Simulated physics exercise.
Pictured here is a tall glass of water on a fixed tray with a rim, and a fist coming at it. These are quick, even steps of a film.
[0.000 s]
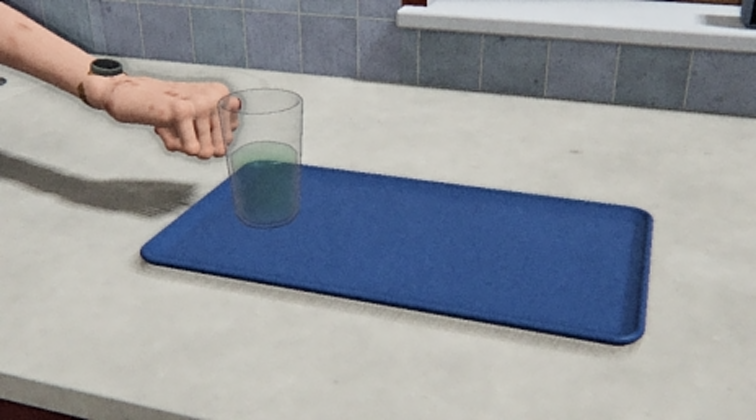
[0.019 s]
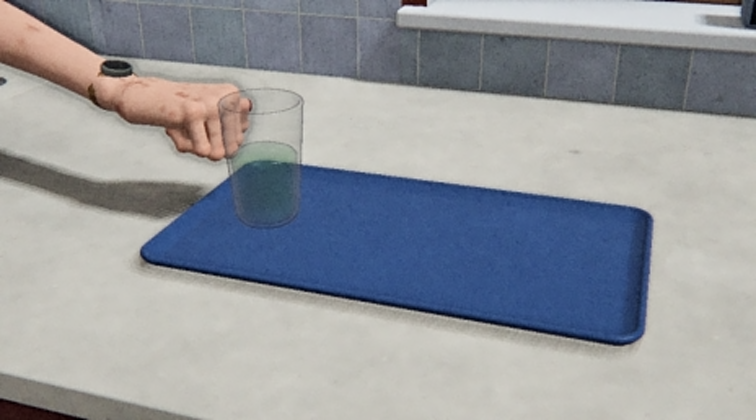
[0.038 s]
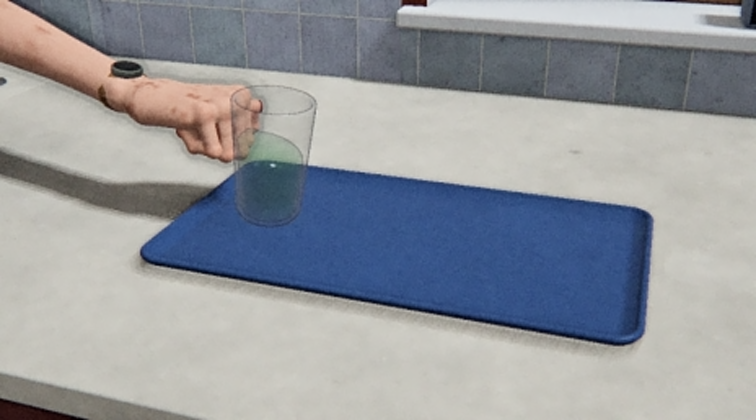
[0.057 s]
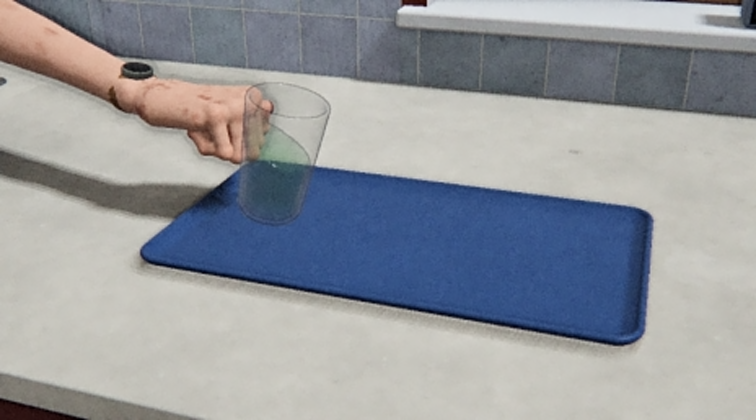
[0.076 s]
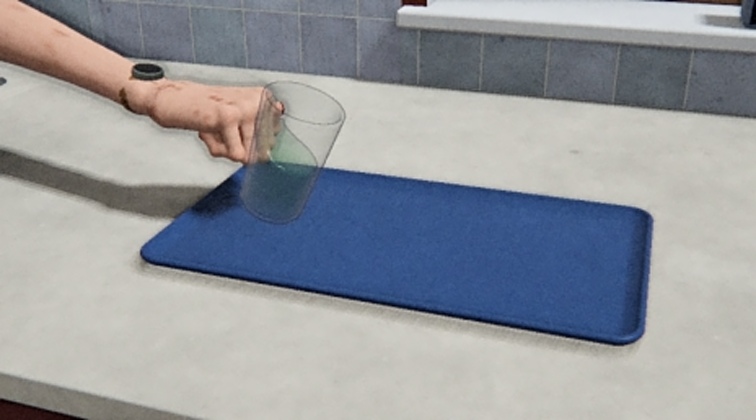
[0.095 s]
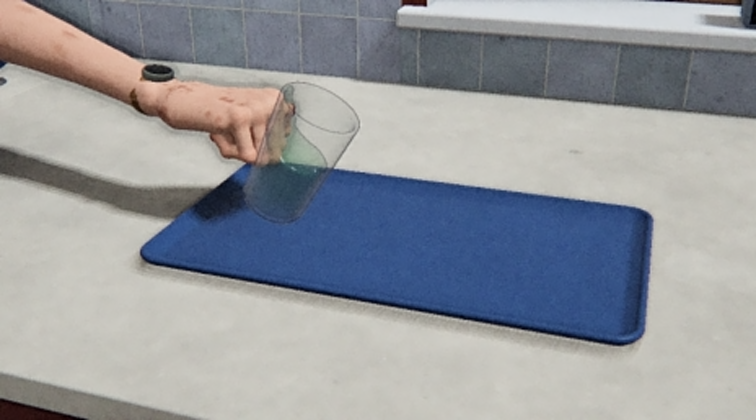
A fist came in from the left against a clear glass of green liquid standing on a blue tray, and the glass leaned steadily over to the right as the liquid sloshed inside.
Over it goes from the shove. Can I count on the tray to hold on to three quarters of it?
Clearly less than three quarters is left on the tray, as far as I can tell.
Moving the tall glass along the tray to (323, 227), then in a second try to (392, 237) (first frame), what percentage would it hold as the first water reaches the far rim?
In order, some 60 and 80 per cent.
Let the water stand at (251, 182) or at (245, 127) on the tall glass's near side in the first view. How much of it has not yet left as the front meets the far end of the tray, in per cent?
45 % and 45 %.
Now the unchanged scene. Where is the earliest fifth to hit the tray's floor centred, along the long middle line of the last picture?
I'd point to somewhere close to pixel (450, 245).
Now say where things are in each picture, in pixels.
In the first picture, tilt 0°; right rim (297, 107); surface from (238, 147) to (297, 154); the tray's far rim is at (646, 268); the tray is clear ahead.
In the second picture, tilt 0°; right rim (298, 107); surface from (238, 147) to (297, 154).
In the third picture, tilt 7°; right rim (311, 110); surface from (245, 130) to (298, 154).
In the fourth picture, tilt 13°; right rim (325, 115); surface from (254, 112) to (308, 160).
In the fifth picture, tilt 21°; right rim (340, 122); surface from (261, 138) to (317, 165).
In the sixth picture, tilt 28°; right rim (354, 131); surface from (268, 143) to (329, 164).
A moment on, the tall glass lies on its side and 99 per cent is in the glass, 0 on the tray and 1 above or beyond its rim.
Next, the tall glass lies on its side and 54 per cent is in the glass, 38 on the tray and 8 above or beyond its rim.
Then the tall glass lies on its side and 28 per cent is in the glass, 55 on the tray and 18 above or beyond its rim.
Later the tall glass lies on its side and 15 per cent is in the glass, 37 on the tray and 48 above or beyond its rim.
At rest 51 per cent is held by tray and glass, 49 is off the tray.
